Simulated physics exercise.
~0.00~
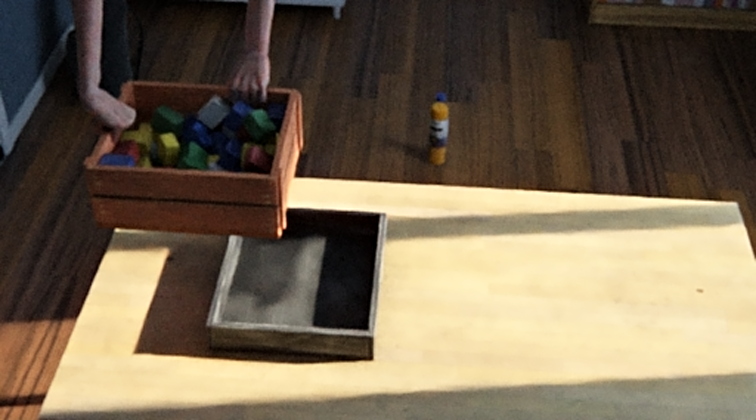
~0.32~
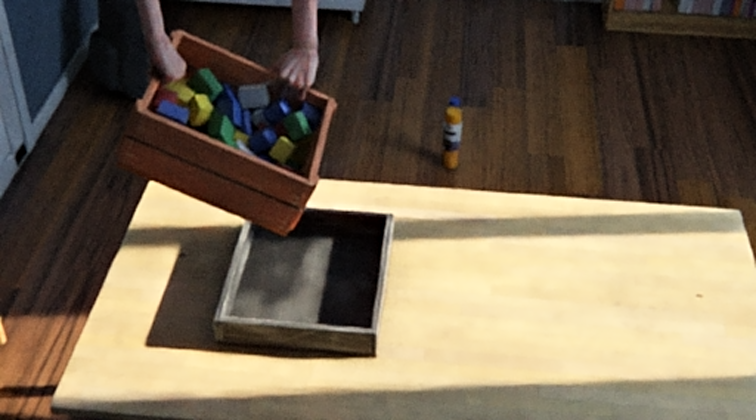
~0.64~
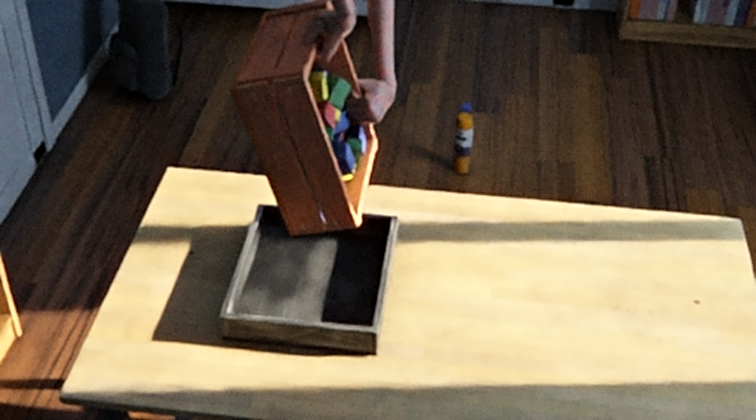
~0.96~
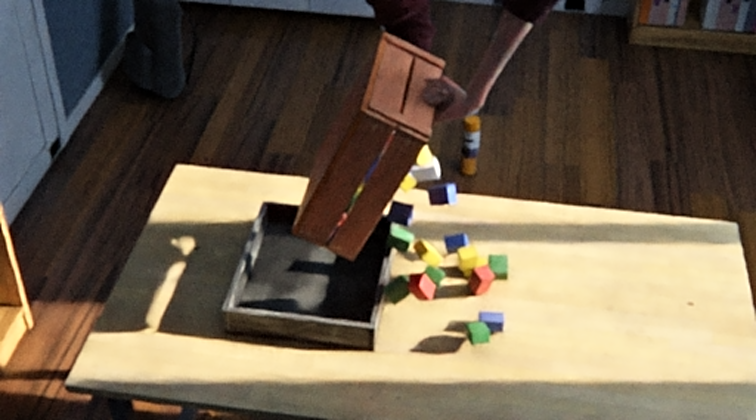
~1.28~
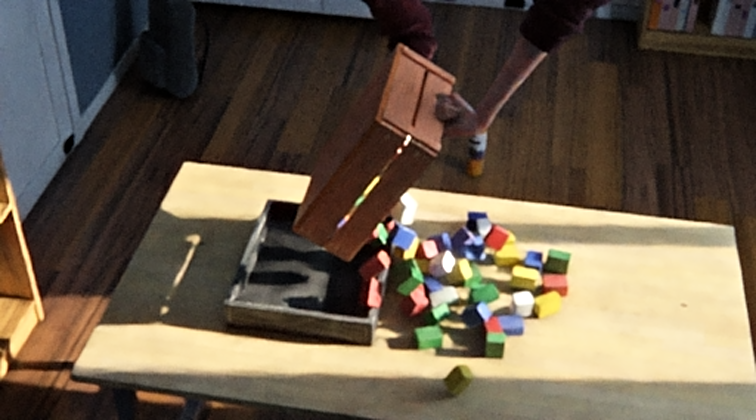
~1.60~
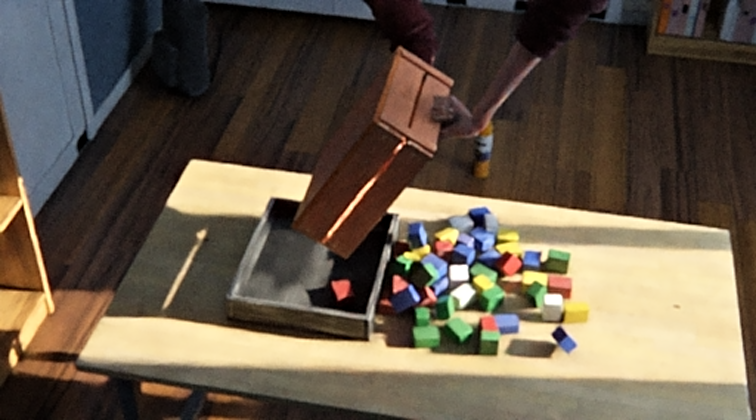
A pair of hands tipped an orange crate of colourful toy bricks over a black tray on a table, but the bricks tumbled past its right side and scattered across the tabletop, leaving just one red brick visible in the tray.
